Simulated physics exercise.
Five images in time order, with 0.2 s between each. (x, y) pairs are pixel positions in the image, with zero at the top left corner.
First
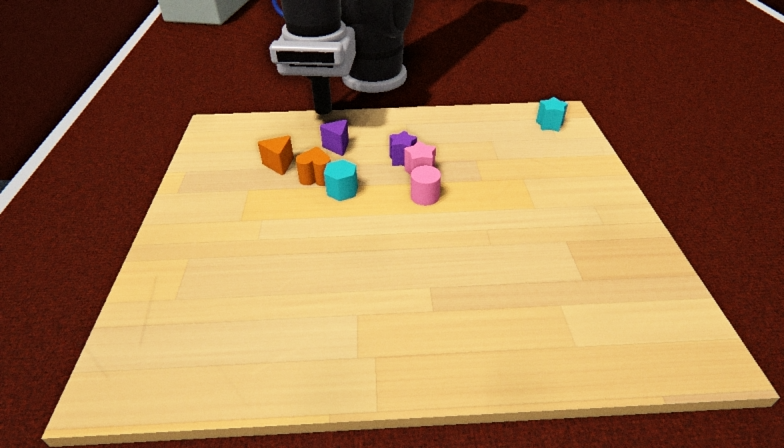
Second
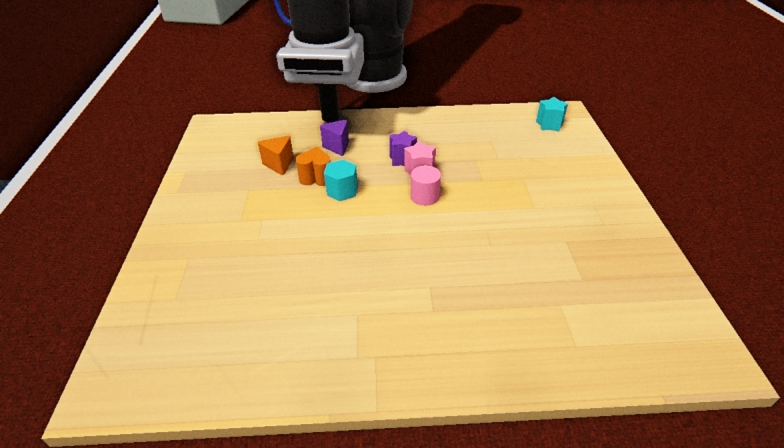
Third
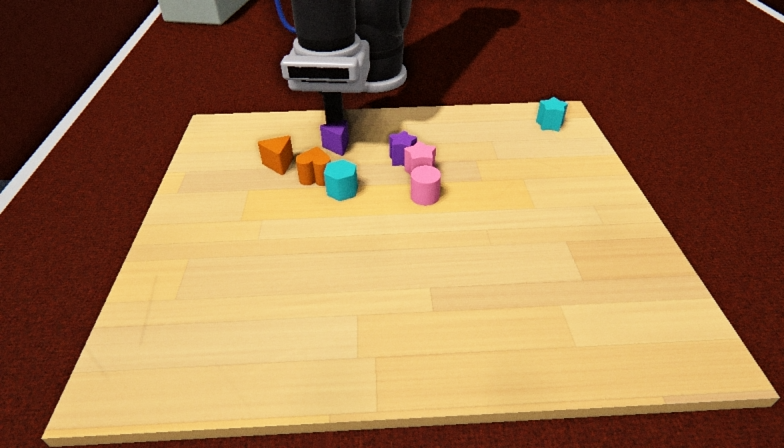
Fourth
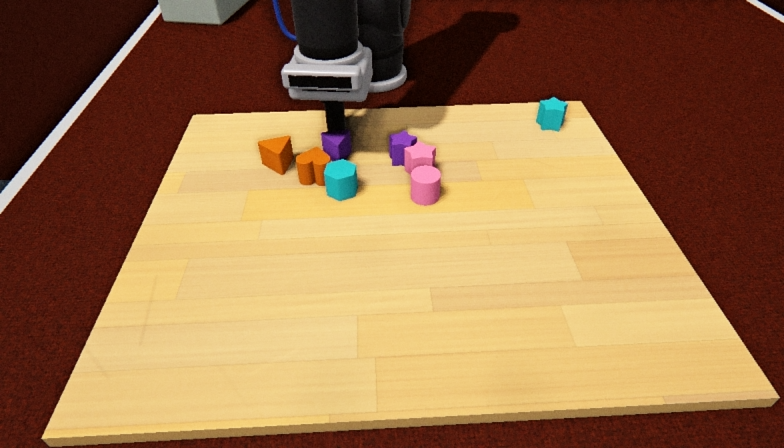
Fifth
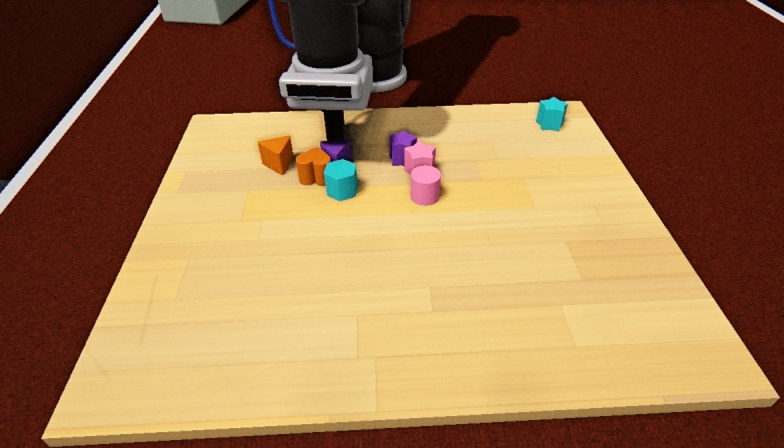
On a wooden board, a robot arm pushes a purple block slightly toward the viewer.
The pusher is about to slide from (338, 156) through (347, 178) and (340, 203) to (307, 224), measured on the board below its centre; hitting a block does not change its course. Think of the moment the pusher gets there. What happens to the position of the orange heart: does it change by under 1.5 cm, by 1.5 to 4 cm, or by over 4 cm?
The move is short, under 1.5 cm.
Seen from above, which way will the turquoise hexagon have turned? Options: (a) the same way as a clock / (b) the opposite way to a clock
Correct choice: B.
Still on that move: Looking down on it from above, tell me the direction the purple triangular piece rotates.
Its rotation is clockwise.
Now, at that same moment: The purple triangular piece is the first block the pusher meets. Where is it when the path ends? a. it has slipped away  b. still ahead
I choose a.
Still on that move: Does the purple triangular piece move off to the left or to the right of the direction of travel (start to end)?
Moves right.
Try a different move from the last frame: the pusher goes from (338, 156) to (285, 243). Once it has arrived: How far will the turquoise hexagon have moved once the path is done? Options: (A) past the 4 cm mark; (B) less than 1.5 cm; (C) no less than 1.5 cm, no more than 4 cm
C.
What follows on the original path. One third of the way, pusher (346, 166); orange heart (310, 160), turned 35° clockwise; purple triangular piece (332, 166), turned 50° clockwise; turquoise hexagon (340, 181), turned 50° anticlockwise.
Two thirds of the way, pusher (339, 191); orange heart (309, 160), turned 40° clockwise; purple triangular piece (315, 178), turned 85° clockwise; turquoise hexagon (329, 198), turned 95° anticlockwise.
At the end, pusher (305, 212); orange triangular piece unmoved; orange heart (309, 160), turned 40° clockwise; purple triangular piece (305, 184), turned 145° clockwise; turquoise hexagon (313, 218), turned 130° anticlockwise.
